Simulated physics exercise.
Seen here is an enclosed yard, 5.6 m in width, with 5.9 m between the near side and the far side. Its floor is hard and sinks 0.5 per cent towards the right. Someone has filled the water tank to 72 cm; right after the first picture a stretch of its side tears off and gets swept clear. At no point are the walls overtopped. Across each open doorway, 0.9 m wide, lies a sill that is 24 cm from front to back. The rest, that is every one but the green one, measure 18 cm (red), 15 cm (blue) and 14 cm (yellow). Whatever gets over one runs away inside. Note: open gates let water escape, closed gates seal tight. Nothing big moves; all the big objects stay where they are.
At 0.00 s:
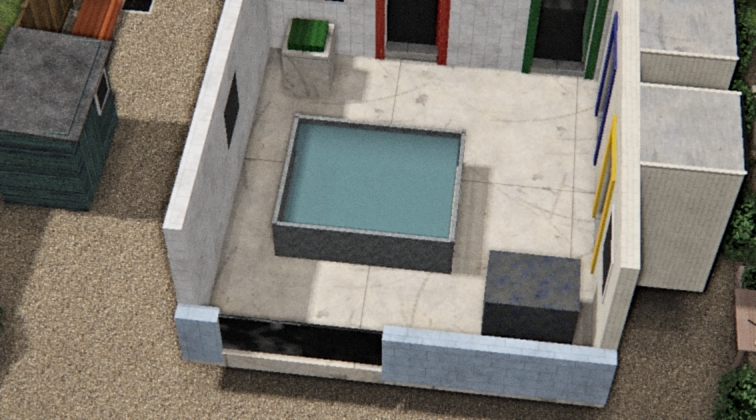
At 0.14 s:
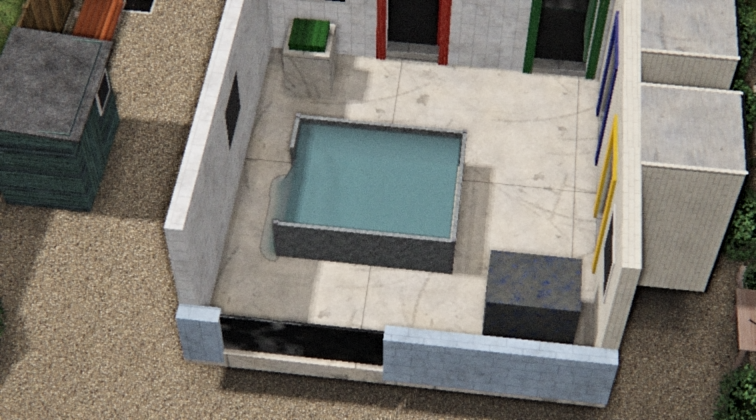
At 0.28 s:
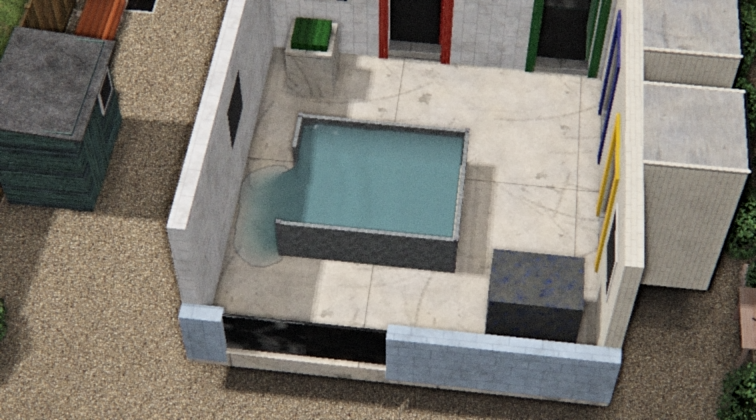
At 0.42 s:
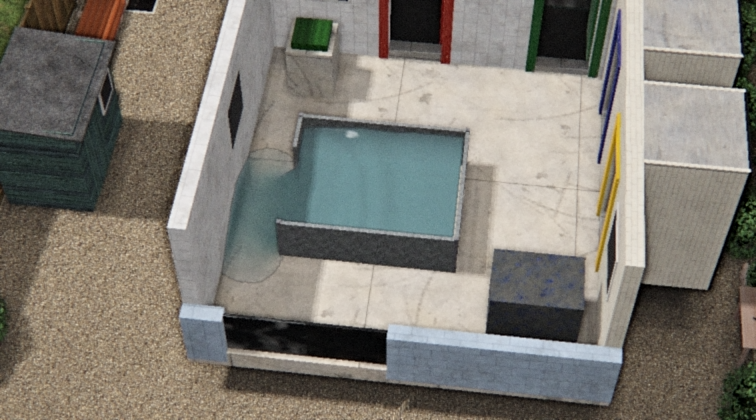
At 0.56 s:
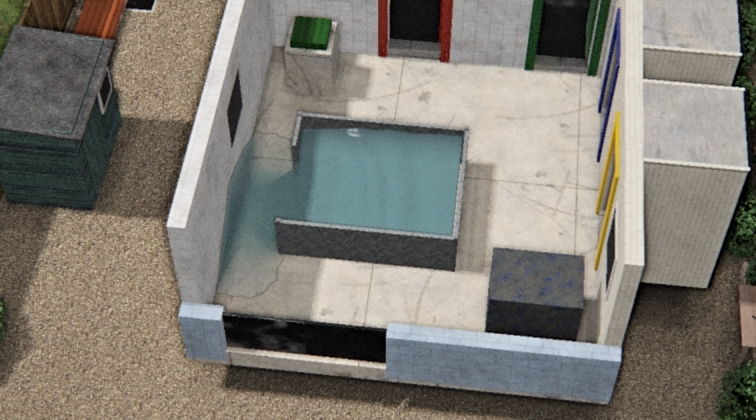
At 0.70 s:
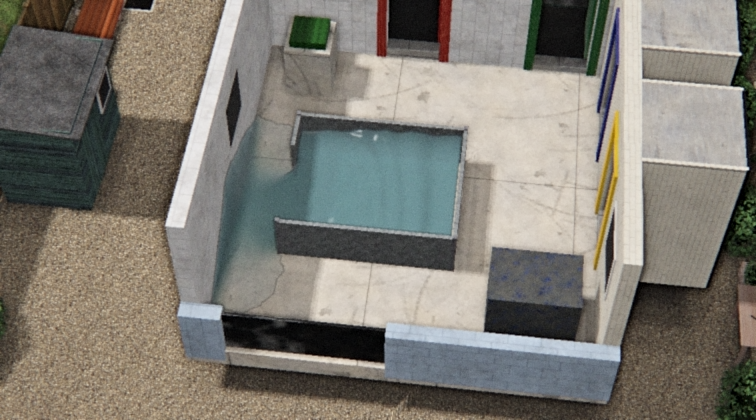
At first, still blue water fills a rectangular tank in a walled yard with red and green doorways at the back. A section of the tank's left side then breaks open, and water pours through the gap, fans out across the pale floor, and spreads along the base of the left wall.
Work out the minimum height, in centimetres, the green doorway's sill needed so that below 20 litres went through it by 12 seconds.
The minimum is roughly 15 cm.
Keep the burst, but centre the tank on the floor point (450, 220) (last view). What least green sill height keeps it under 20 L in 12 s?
About 15 cm.
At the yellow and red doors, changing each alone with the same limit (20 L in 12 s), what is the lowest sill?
Roughly 12.5 cm for the yellow door and roughly 9.0 cm for the red door.
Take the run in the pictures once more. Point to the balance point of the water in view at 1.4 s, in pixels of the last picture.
Approximately (334, 211).
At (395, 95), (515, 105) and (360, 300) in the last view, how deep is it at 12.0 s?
I'd read roughly 12, 12 and 11 cm there.
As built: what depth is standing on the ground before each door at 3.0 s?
Depths in cm - red: 8, blue: 0, green: 0, yellow: 0.
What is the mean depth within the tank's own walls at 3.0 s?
Some 32 cm.
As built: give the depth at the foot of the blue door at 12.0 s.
It comes to about 14.0 centimetres deep.
After 1.4 s water covers 20 % of the floor, deepest (56 cm) near (245, 218); it has not reached the green door.
After 3.0 s water covers 65 % of the floor, deepest (40 cm) near (272, 50); it has not reached the green door.
After 12.0 s water covers 95 % of the floor, deepest (16 cm) near (596, 243); 13 cm at the green door, 82 litres in over its 11 cm sill.
At the green door as built, the water arrived by 3.3 s and peaked near 19 cm at 6.2 s.
With a sill of 13 cm, 42 litres would have come in within the 12 s; with 17.5 cm, 8 litres. So under 20 litres takes about 15 cm.
